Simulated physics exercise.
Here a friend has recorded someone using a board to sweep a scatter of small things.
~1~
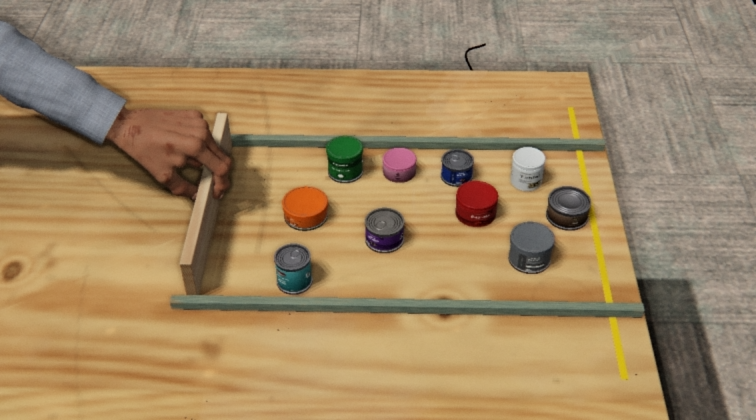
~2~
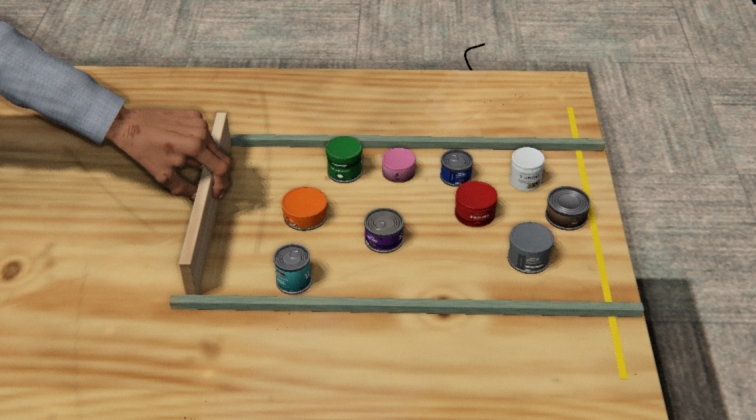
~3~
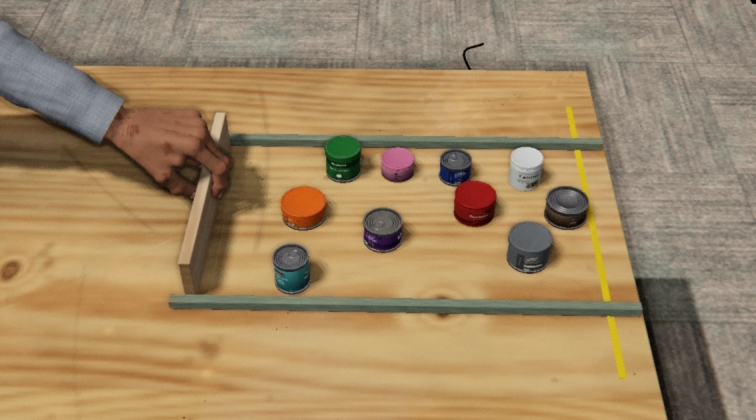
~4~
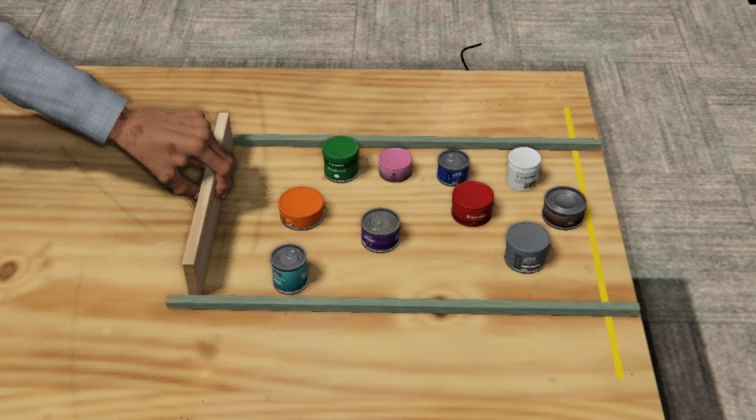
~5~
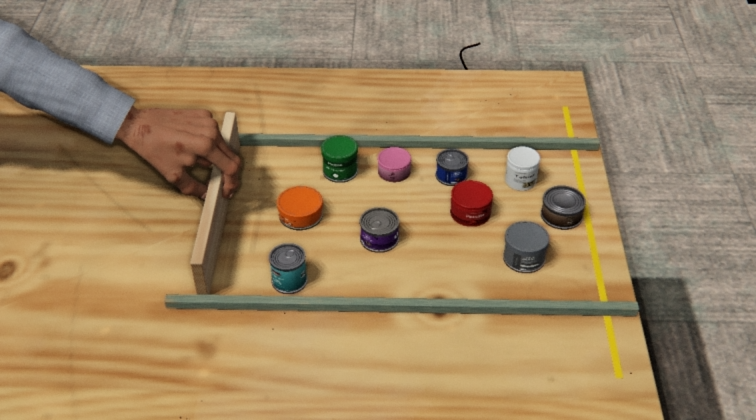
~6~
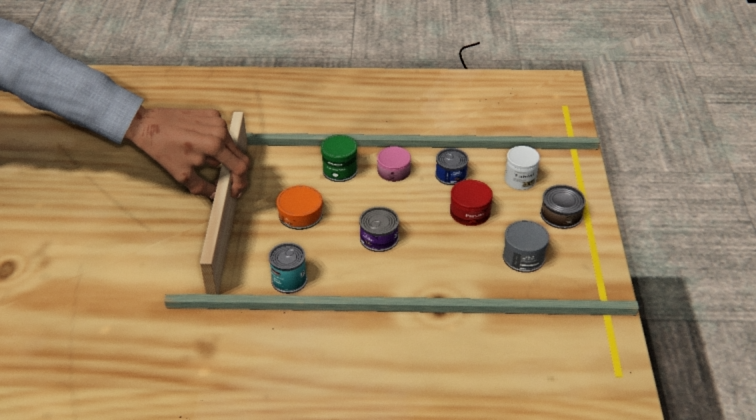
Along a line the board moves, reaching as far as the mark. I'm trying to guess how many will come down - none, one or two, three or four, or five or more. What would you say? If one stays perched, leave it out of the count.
I would say five or more.
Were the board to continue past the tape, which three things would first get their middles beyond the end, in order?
Order, earliest first: Brown tin, white tub, red tub.
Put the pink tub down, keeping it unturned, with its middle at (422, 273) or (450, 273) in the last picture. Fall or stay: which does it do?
In the two tries the pink tub ends up below and ends up below, in that order.
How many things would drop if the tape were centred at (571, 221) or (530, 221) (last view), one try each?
4 and 1.
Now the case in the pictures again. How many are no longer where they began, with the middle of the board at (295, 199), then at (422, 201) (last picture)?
At that stage 2; at the next, 8.
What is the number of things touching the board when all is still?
Result: 4 in all.
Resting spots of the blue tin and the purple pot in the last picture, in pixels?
(605, 181) and (614, 239), approximately.
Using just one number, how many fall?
Tally: 5.
Soon after, none off yet; brown tin at rest near (563, 207); white tub at rest near (522, 168); grey pot at rest near (525, 247).
After that, none off yet; brown tin moving near (575, 207); white tub displaced about its own width near (570, 177); grey pot at rest near (528, 247).
In the end, the number that fall off is five or more; gone, pink tub, red tub, grey pot, white tub and brown tin.
